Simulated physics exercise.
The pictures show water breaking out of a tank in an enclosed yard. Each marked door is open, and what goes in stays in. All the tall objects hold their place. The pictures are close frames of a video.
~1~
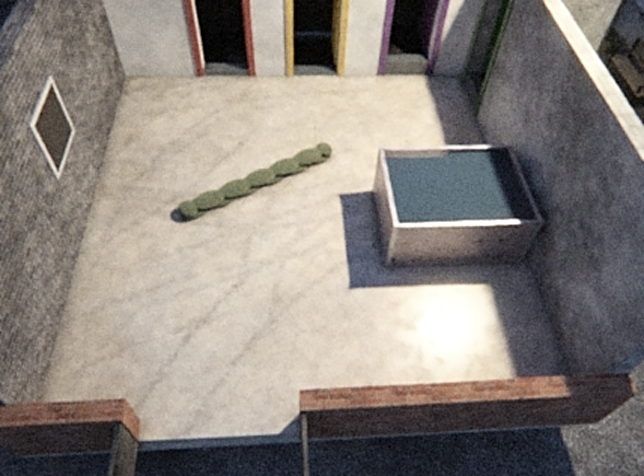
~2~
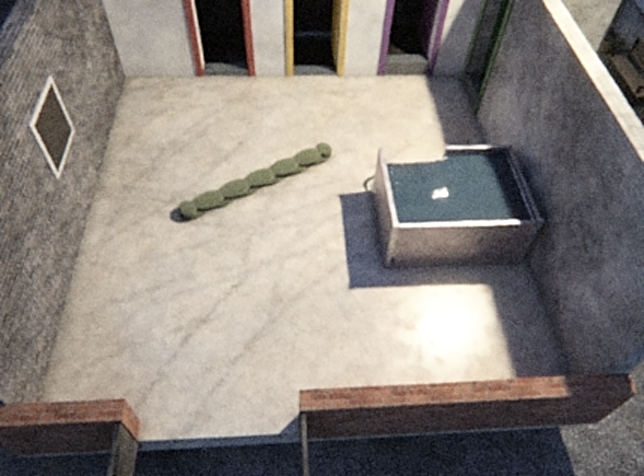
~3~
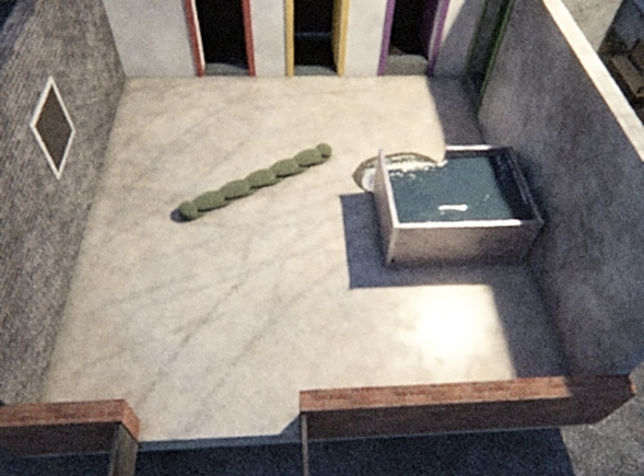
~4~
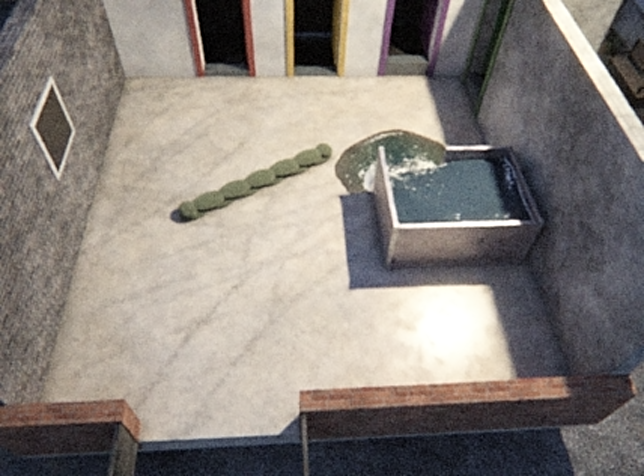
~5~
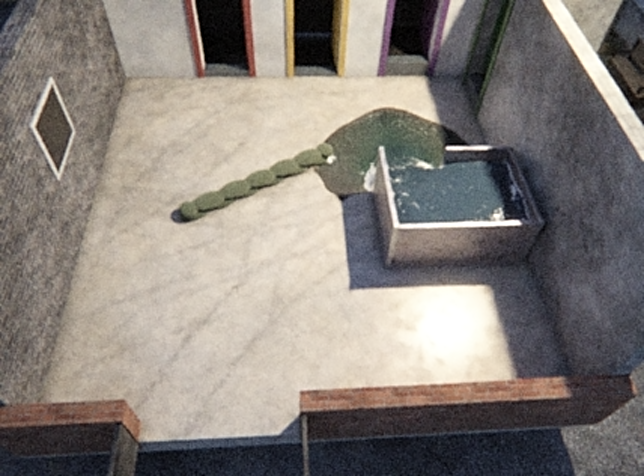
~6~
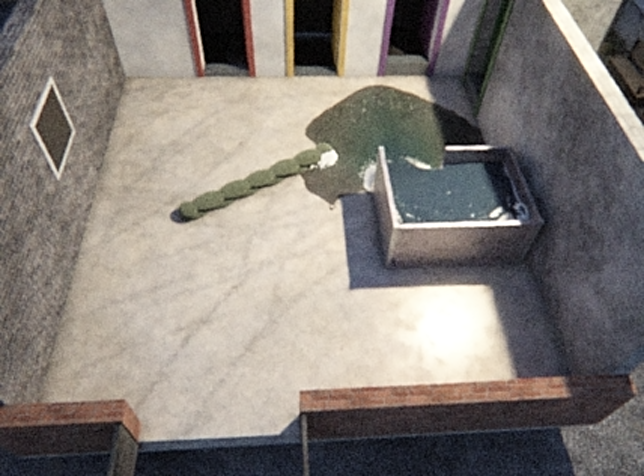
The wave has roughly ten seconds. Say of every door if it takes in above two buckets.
The yellow door floods; the purple door holds within the limit; the red door holds within the limit; the green door holds within the limit.
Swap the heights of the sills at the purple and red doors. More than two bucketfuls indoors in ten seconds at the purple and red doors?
In short: The purple one is over, the red one is under.
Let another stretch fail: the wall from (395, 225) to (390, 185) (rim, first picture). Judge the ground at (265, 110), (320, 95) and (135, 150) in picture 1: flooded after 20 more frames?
One after the other: Clear, clear, awash.
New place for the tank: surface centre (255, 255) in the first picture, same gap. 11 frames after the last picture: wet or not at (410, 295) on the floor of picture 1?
There: No water.
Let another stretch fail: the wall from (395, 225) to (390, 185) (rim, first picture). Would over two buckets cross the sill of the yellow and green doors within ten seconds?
My reading: Yellow takes less, green stays under.
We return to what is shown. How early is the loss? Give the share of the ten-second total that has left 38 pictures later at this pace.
Some 75 per cent.
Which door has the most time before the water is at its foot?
It is the one in red.
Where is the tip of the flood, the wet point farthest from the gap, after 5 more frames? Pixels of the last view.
Near (264, 82).
A moment on, water covers 25 % of the floor; the yellow door over two buckets in, the purple door wet at the sill, nothing in, the red door not reached, the green door wet at the sill, nothing in.
Next, water covers 30 % of the floor; the yellow door far over two buckets in, the purple door under two buckets in, the red door wet at the sill, nothing in, the green door under two buckets in.
Then, water covers 35 % of the floor; the yellow door far over two buckets in, the purple door under two buckets in, the red door under two buckets in, the green door under two buckets in.
Later, water covers 60 % of the floor; the yellow door far over two buckets in, the purple door under two buckets in, the red door under two buckets in, the green door under two buckets in.
In the end, water covers 90 % of the floor; the yellow door far over two buckets in, the purple door under two buckets in, the red door under two buckets in, the green door under two buckets in.
